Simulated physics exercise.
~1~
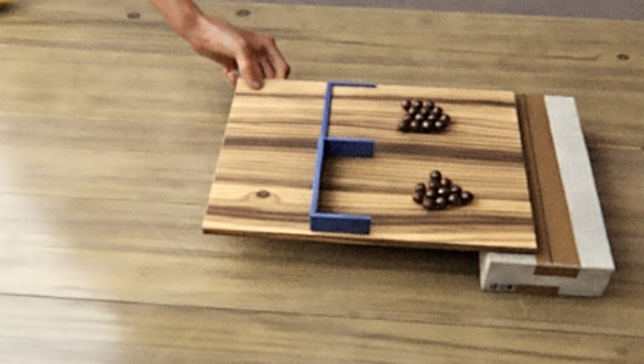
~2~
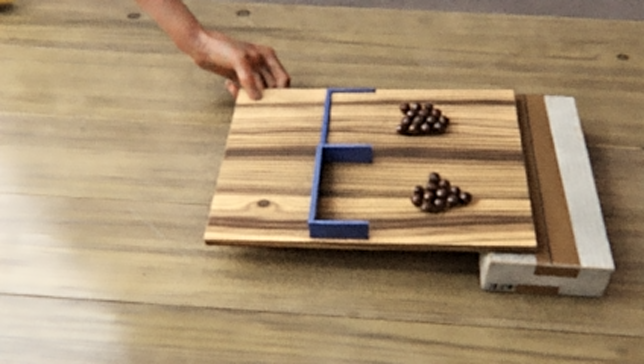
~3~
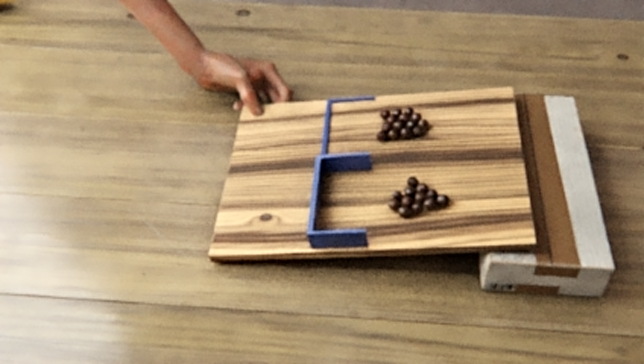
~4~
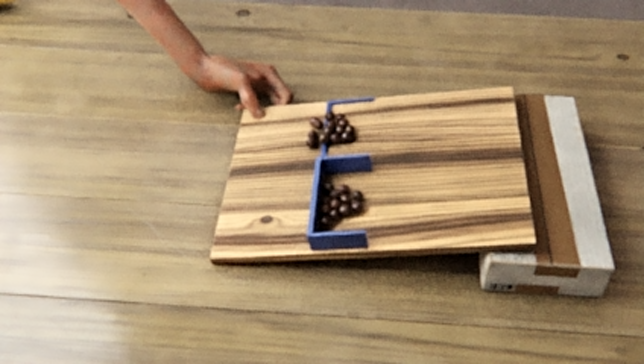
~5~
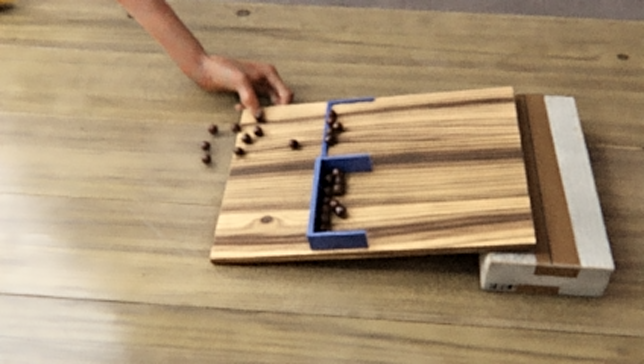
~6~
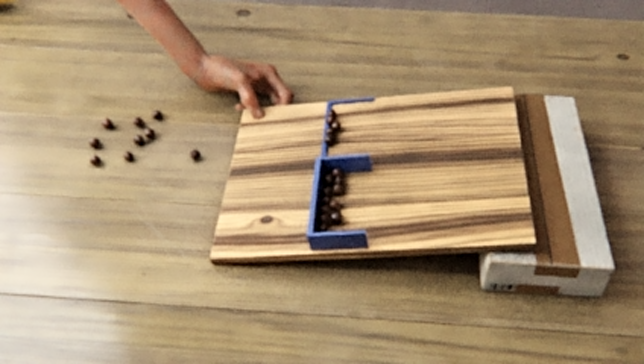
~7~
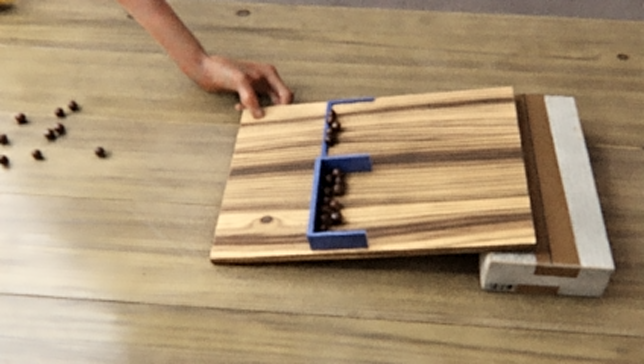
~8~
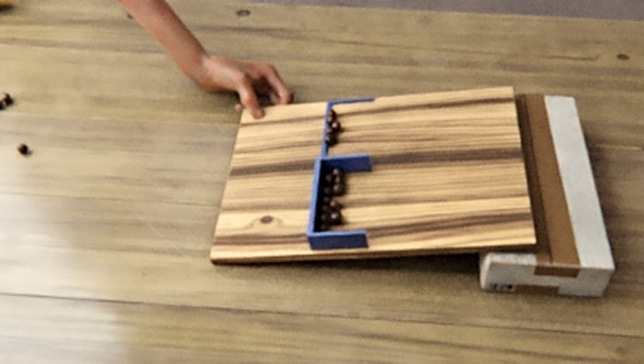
On a wooden table seen from above at an angle, a striped wooden board rests its right side on a white and brown box while a hand holds its far left corner. Two clusters of dark brown balls sit on the board, to the right of blue bars. The hand lowers the left end to the table, and both clusters roll left down the gentle slope. The nearer balls stop against their bar. Many of the farther ones go over theirs and roll away across the table to the left, while a few remain behind it.
